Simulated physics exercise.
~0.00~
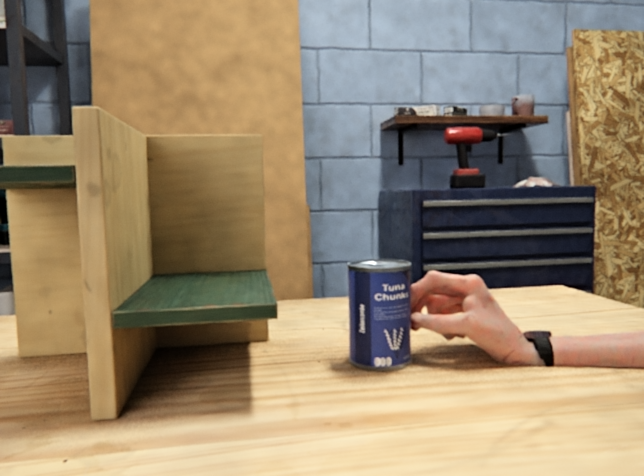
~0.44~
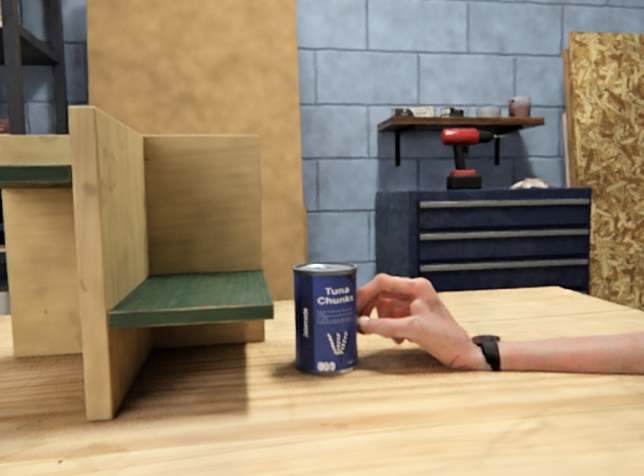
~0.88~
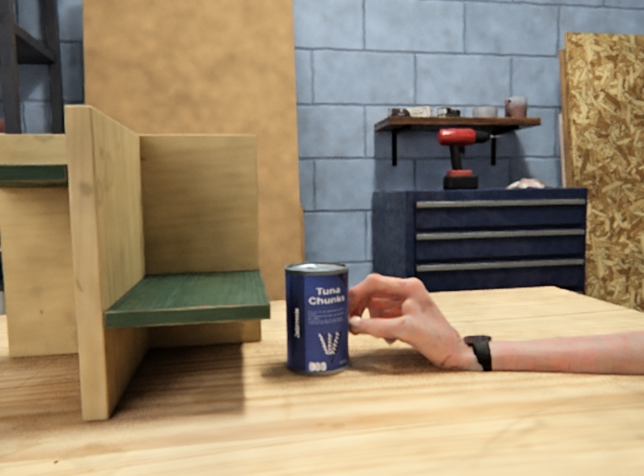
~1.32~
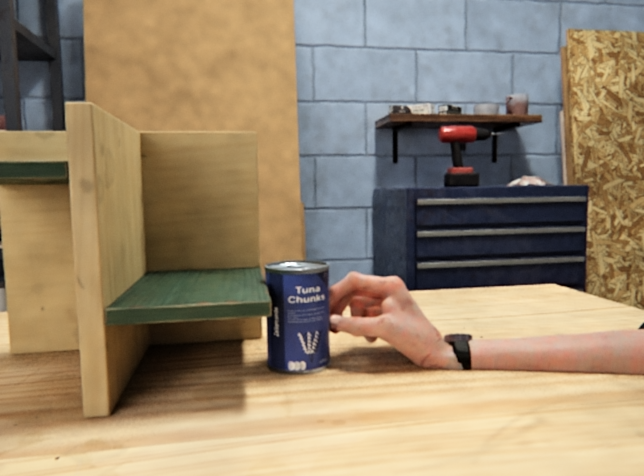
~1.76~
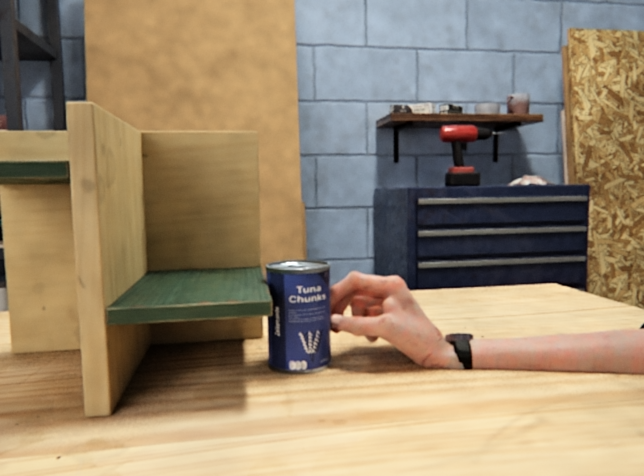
Blue tuna tin sliding left across a wooden workbench, pushed upright by a hand, and stopping at a low green shelf.
